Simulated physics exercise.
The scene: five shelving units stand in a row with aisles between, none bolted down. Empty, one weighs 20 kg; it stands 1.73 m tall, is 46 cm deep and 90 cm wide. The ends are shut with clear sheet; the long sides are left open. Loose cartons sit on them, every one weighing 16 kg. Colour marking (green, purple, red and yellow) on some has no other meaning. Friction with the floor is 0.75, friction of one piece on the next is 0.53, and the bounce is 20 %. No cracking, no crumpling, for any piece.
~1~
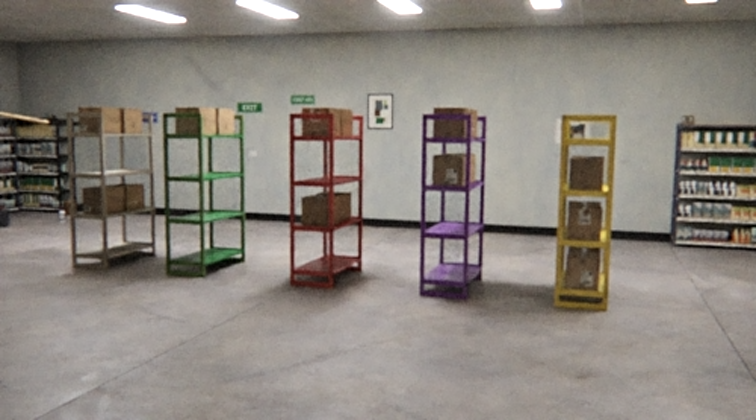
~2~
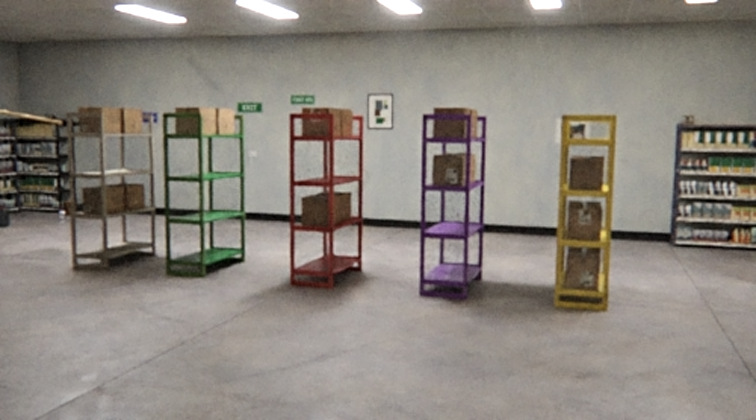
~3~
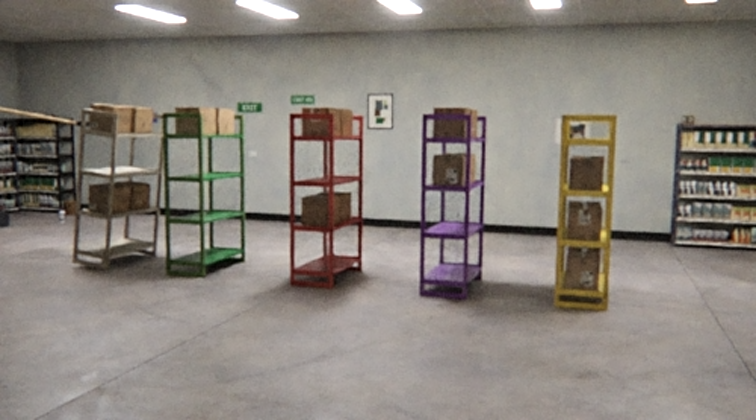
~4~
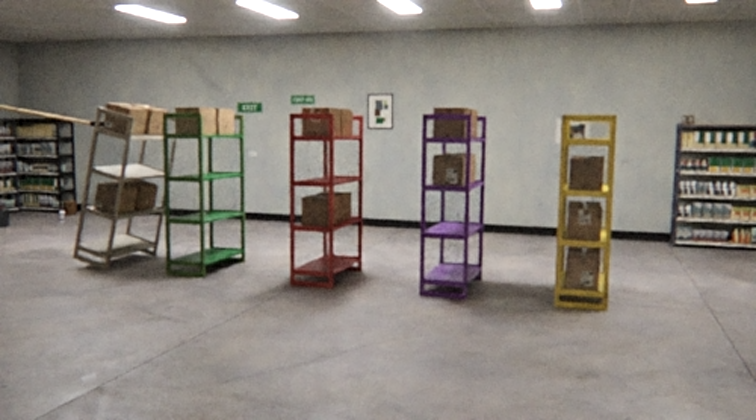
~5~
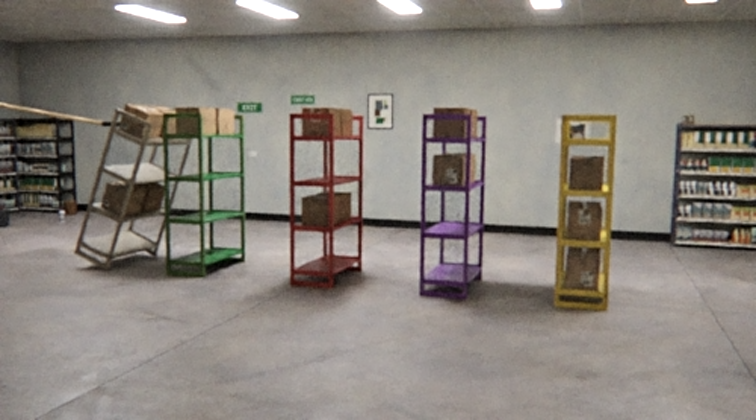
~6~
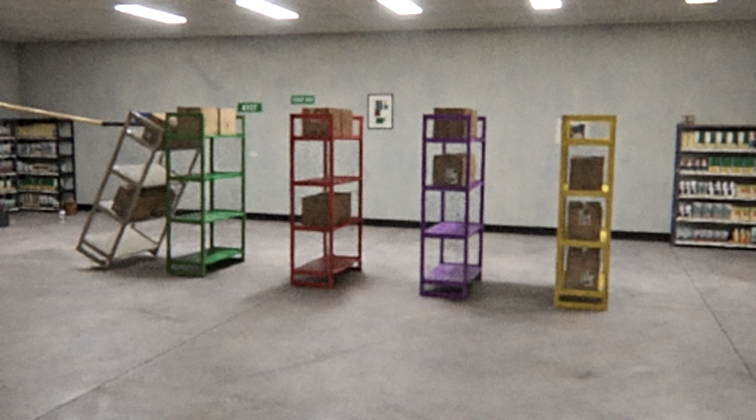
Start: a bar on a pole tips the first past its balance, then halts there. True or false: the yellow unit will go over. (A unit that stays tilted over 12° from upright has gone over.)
True.
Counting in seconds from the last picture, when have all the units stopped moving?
Time: About 4.5 s.
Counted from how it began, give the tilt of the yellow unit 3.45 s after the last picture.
Tilt: Approx. 60°.
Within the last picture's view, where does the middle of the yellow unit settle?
I'd put it somewhere near (713, 283).
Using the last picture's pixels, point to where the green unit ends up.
In the final image its middle is around (287, 229).
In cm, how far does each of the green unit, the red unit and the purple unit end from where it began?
Moved: Green 100, red 110, purple 130.
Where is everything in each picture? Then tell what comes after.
In the first picture (each place is the centre of the face we see best), pole end (50, 123) 18 cm from the first unit; yellow unit (585, 213); green unit (225, 193); red unit (311, 201); the others all in place.
The second picture shows pole end (64, 124) pushing; yellow unit (585, 213).
The third picture shows pole end (77, 124) pushing; yellow unit (585, 213); the others all in place.
The fourth picture shows pole end (91, 124) pushing; yellow unit (585, 213); the others all in place.
The fifth picture shows pole end (103, 124) stopped; yellow unit (585, 213); the others all in place.
The sixth picture shows pole end (103, 124) stopped; yellow unit (585, 213); green unit (226, 193); purple unit (445, 207); the others all in place.
Then, 1.01 s later than the last frame, 6 cartons spilt or dropped; 1 of the 4 other units over; yellow unit unmoved; green unit tilted 39°.
Then, 2.39 s later than the last frame, 10 cartons spilt or dropped; 3 of the 4 other units over; yellow unit unmoved; green unit tilted 65°.
Then, 3.45 s later than the last frame, 18 cartons spilt or dropped; 4 of the 4 other units over; yellow unit tilted 63°; green unit tilted 71°.
When it is over, 18 cartons spilt or dropped; 4 of the 4 other units over; yellow unit lying flat; red unit tilted 73°; green unit tilted 71°. Not one is left standing. In pixels of the last frame, middles, yellow unit near (713, 283), red unit near (422, 239).
